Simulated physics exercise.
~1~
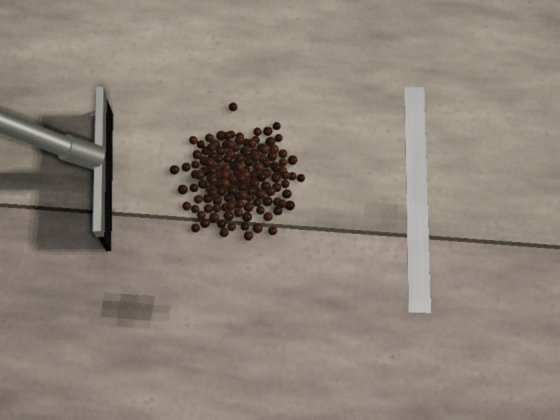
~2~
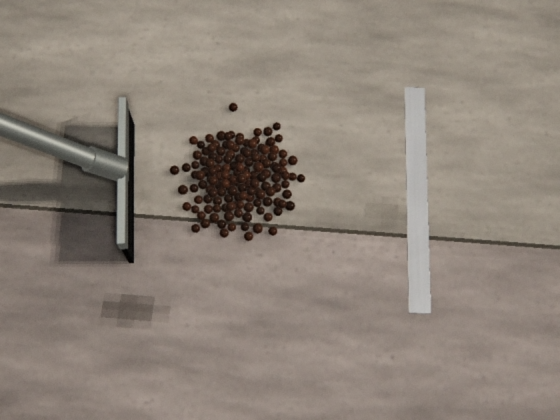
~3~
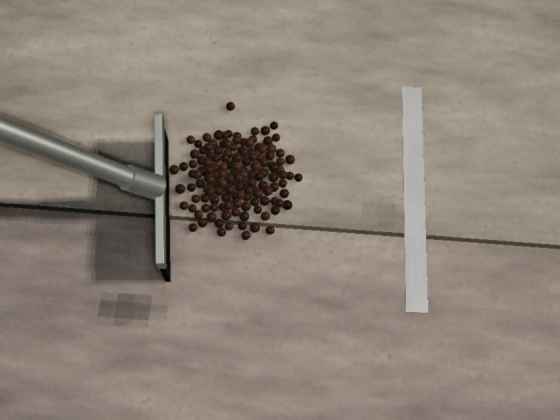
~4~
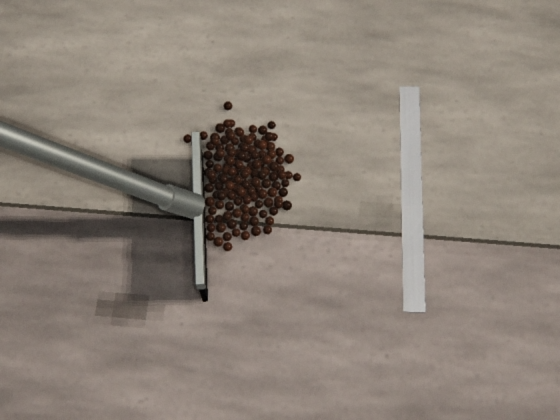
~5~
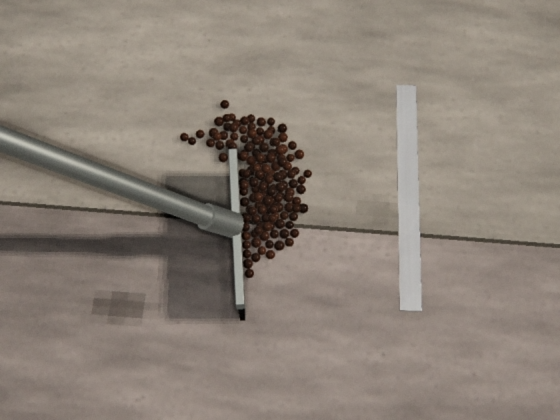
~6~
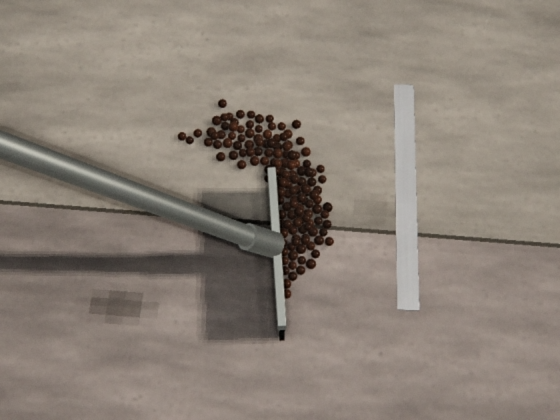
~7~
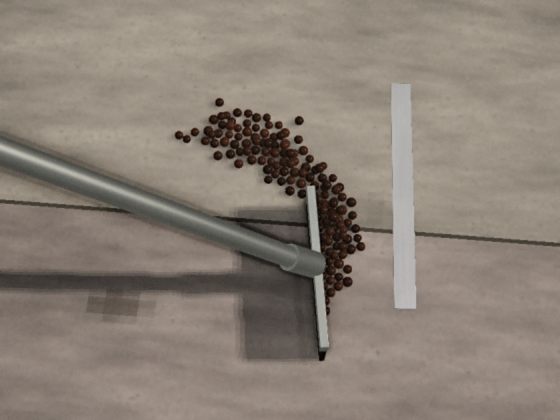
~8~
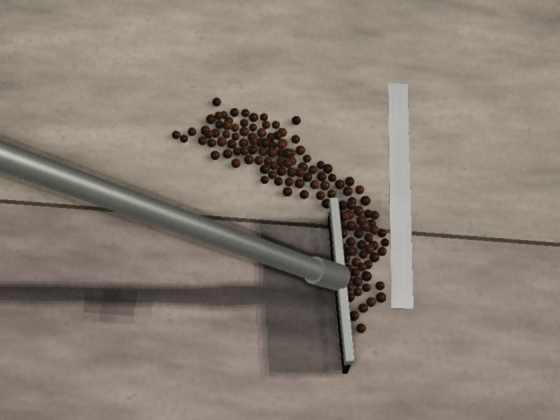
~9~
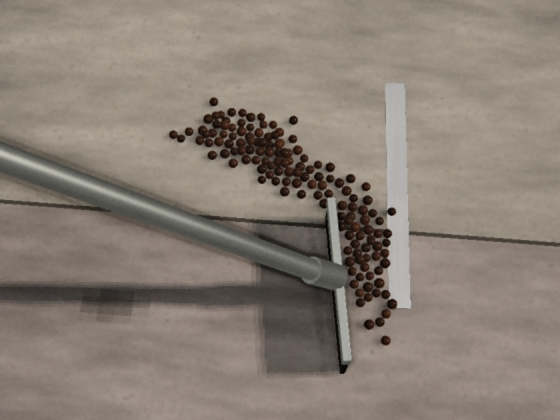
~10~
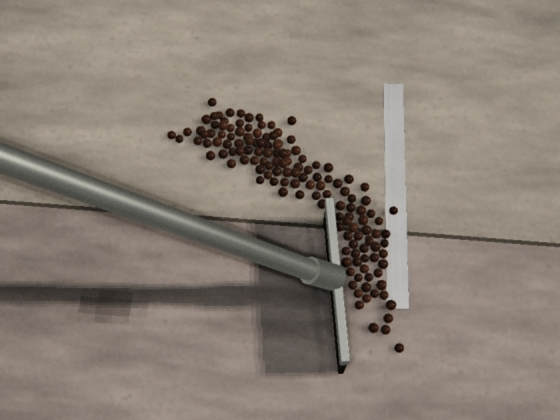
Squeegee on a long handle pushing into spilt dark brown balls, sliding down and right, then halting as a few roll beside the pale strip.
